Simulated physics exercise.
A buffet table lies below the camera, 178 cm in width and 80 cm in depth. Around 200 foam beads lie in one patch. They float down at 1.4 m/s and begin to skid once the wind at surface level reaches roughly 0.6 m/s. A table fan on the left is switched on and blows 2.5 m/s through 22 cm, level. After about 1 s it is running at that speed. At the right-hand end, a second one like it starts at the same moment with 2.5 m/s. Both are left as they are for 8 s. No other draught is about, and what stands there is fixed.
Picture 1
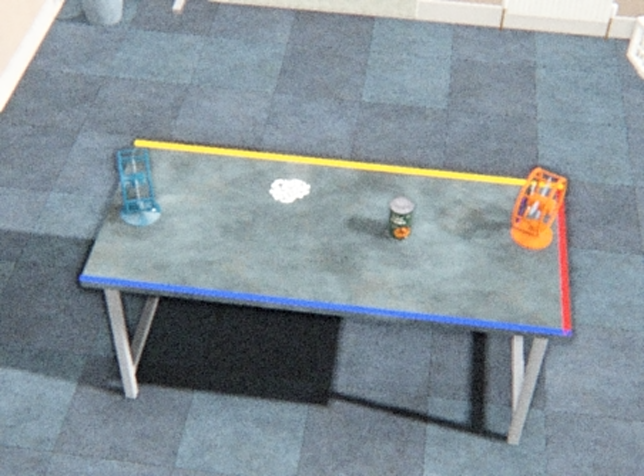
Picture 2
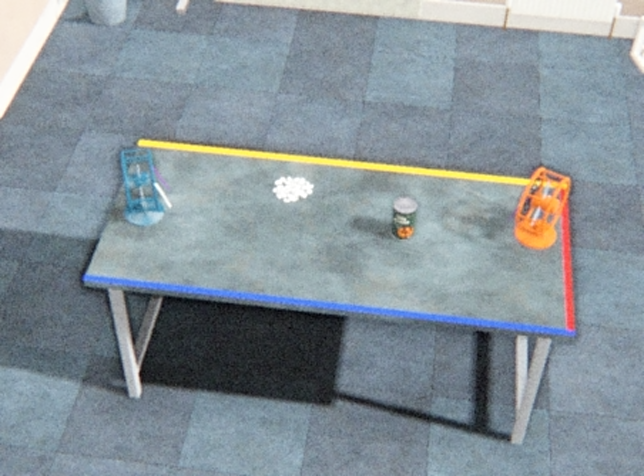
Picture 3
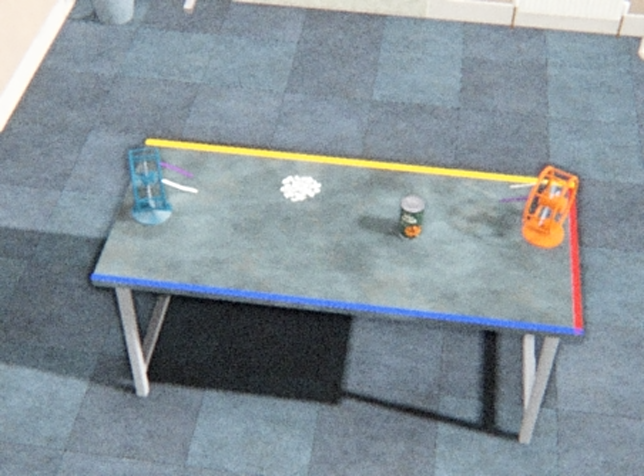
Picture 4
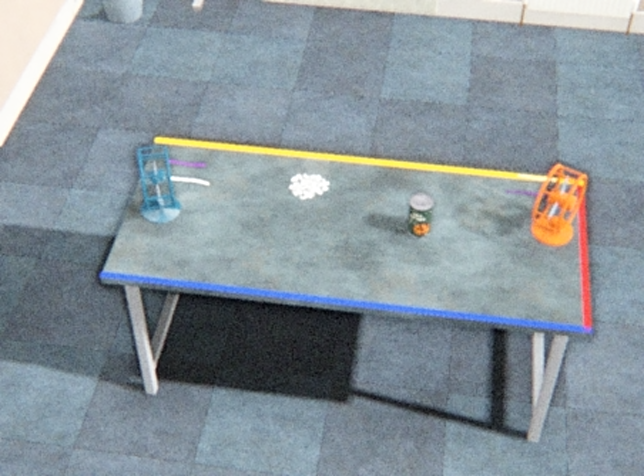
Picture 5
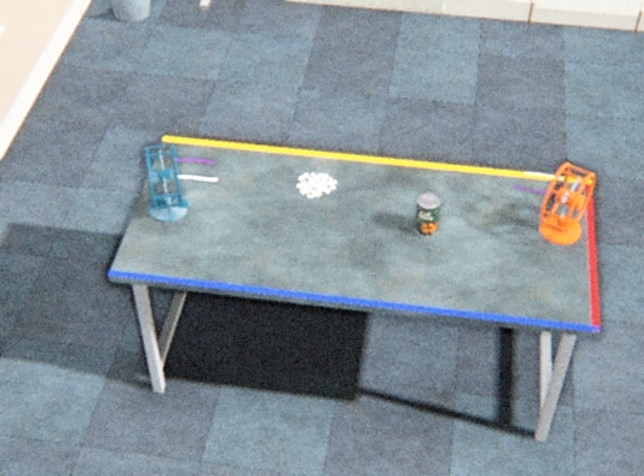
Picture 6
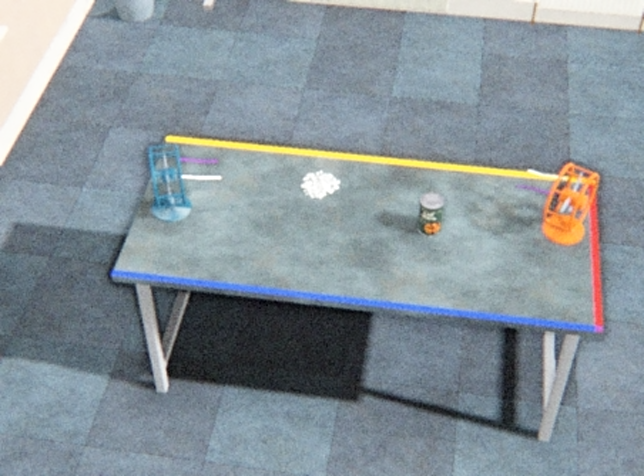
In this clip, a blue fan and an orange fan stand at opposite ends of a table with a tin and a patch of white beads between them; streamers lift at both fans, while the beads barely stir.
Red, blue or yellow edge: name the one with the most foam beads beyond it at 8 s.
The yellow one.
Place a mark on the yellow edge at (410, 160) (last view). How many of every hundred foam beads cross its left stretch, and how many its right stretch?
I'd guess near 60 percent left and close to 2 percent right.
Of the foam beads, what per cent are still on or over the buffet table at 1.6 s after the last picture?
Close to 30 in a hundred are still there.
Then, 0.7 s after the last picture, 0 % are over the blue edge, 34 % over the yellow edge and 0 % over the red edge; the middle of those left on the top is near (361, 188); 10 % are gone or lie where they will stay.
Then, 1.6 s after the last picture, 10 % are over the blue edge, 63 % over the yellow edge and 0 % over the red edge; the middle of those left on the top is near (417, 261); 68 % are gone or lie where they will stay.
Then, 3.5 s after the last picture, 28 % are over the blue edge, 64 % over the yellow edge and 0 % over the red edge; 92 % are gone or lie where they will stay.
Then, 7.1 s after the last picture, at the end, 30 % are over the blue edge, 65 % over the yellow edge and 0 % over the red edge.
